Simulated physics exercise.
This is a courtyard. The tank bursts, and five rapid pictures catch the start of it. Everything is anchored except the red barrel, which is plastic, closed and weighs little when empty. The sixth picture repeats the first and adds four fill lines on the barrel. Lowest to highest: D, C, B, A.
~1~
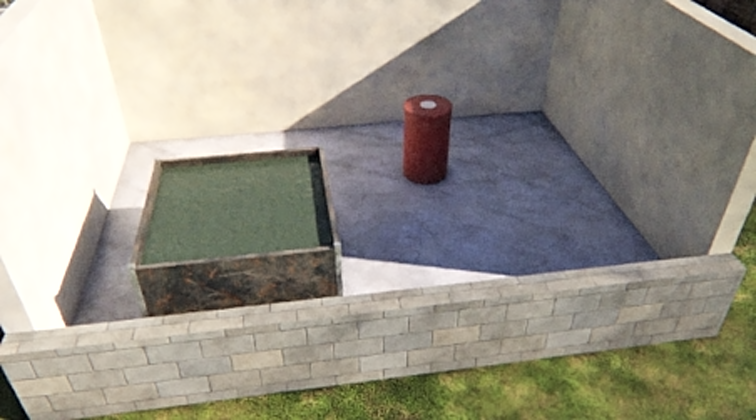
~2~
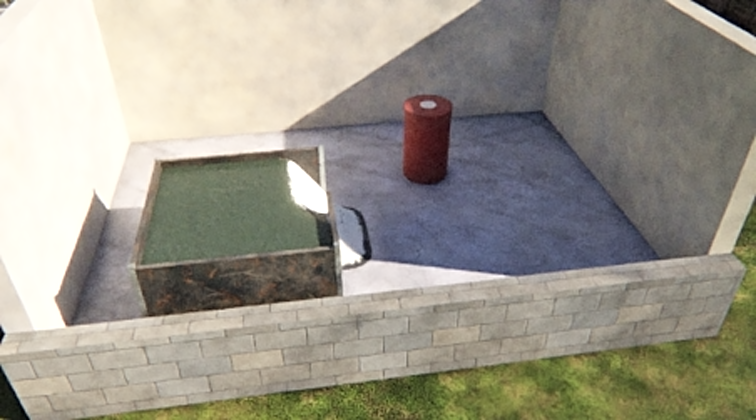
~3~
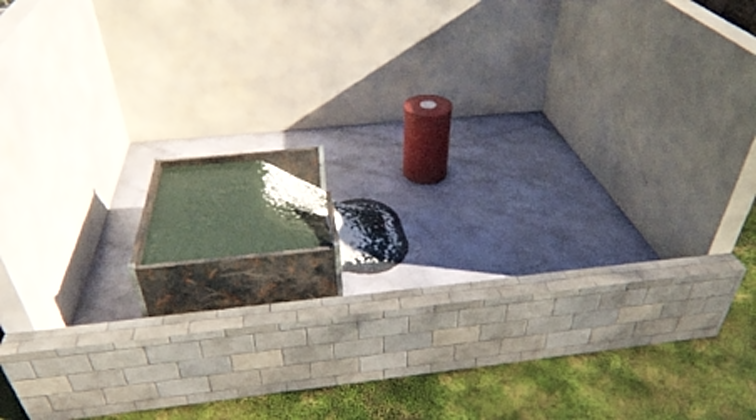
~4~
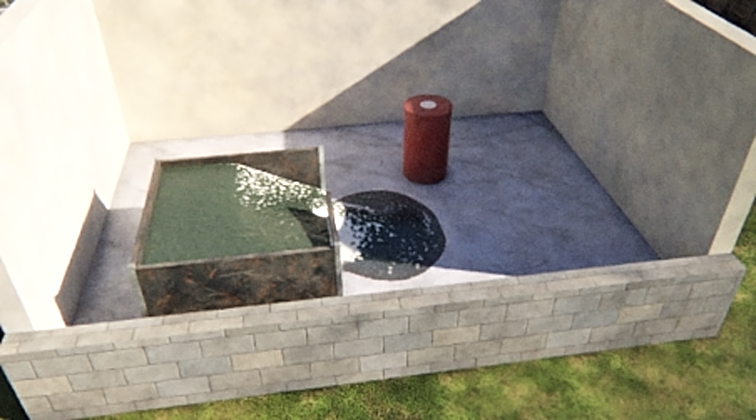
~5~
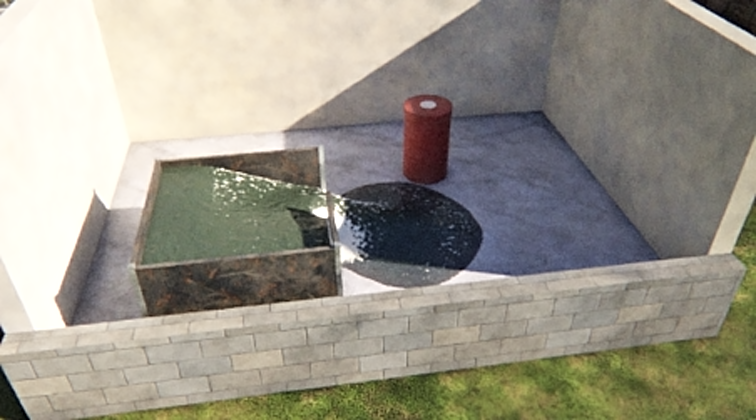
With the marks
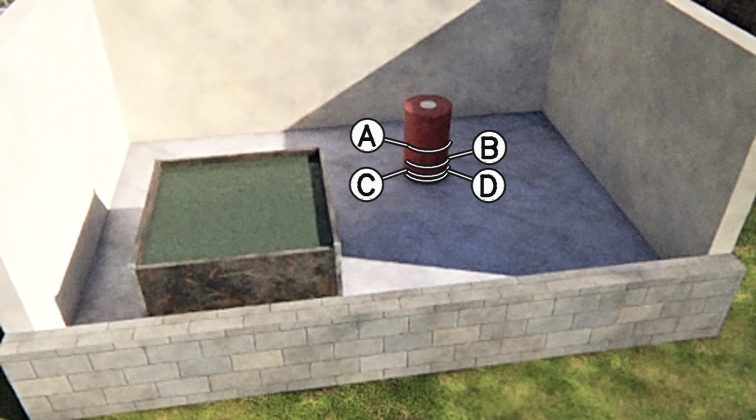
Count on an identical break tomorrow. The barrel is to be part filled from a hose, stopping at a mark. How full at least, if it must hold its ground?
Line A just does it.
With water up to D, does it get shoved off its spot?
Yes, it does.
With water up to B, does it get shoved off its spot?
Yes, that goes wrong.
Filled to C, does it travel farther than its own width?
Yes.
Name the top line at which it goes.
The answer is B.
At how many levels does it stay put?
One.
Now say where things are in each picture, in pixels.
In the first picture, lid of the red barrel at (428, 105); tank full, its middle at (240, 206).
In the second picture, 2 % of the ground wet, in view closest to the barrel at (354, 215).
In the third picture, 4 % of the ground wet, in view closest to the barrel at (386, 210).
In the fourth picture, 7 % of the ground wet, in view closest to the barrel at (404, 199).
In the fifth picture, lid of the red barrel at (428, 105); 11 % of the ground wet, in view closest to the barrel at (416, 188).
On the marked copy, A at (432, 151); B at (431, 167); C at (430, 176); D at (430, 180); from the bottom up D, C, B, A.
Choosing A, it does not move.
Choosing B, it is pushed about its own width away.
Choosing C, it is pushed about 3 times its own width away.
Choosing D, it is pushed about 4 times its own width away.
